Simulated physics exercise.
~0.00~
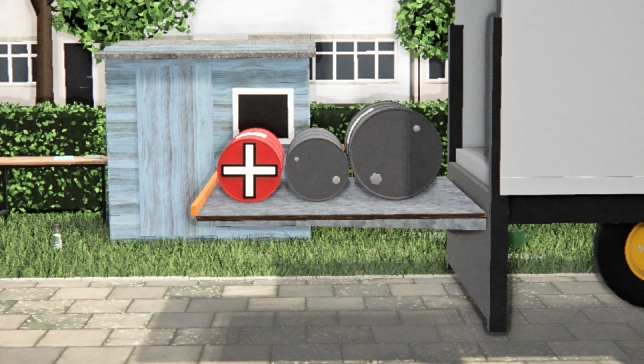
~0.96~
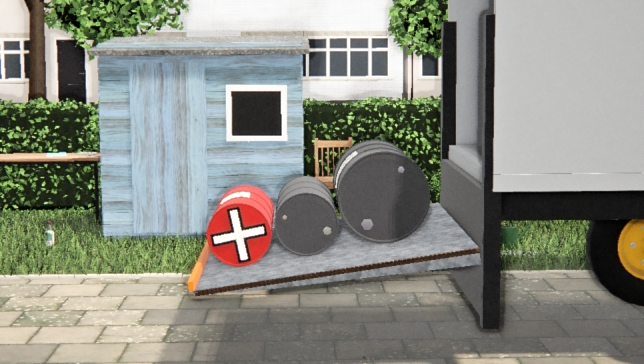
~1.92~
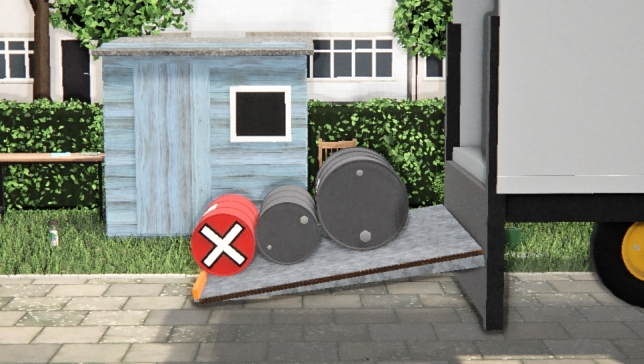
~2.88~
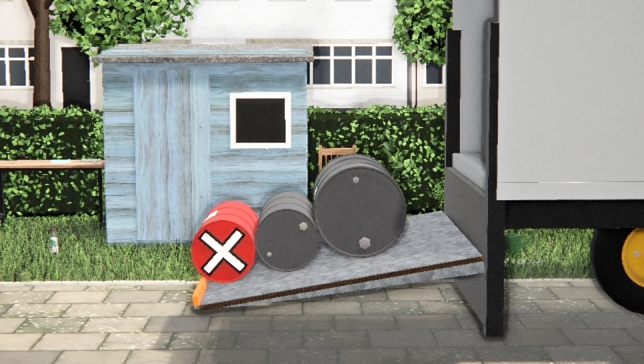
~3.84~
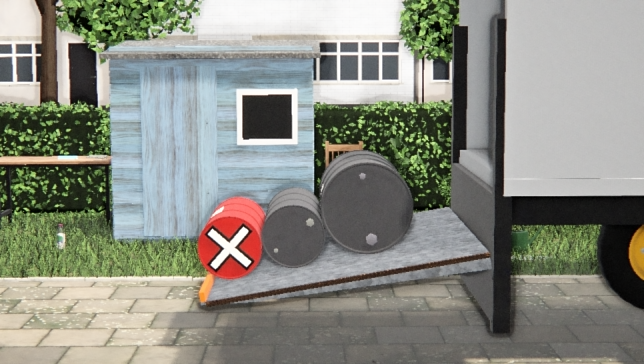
Beside a blue shed, a truck's tail-lift plate tilting down, three drums rolling left, the red one resting against the orange edge flap.
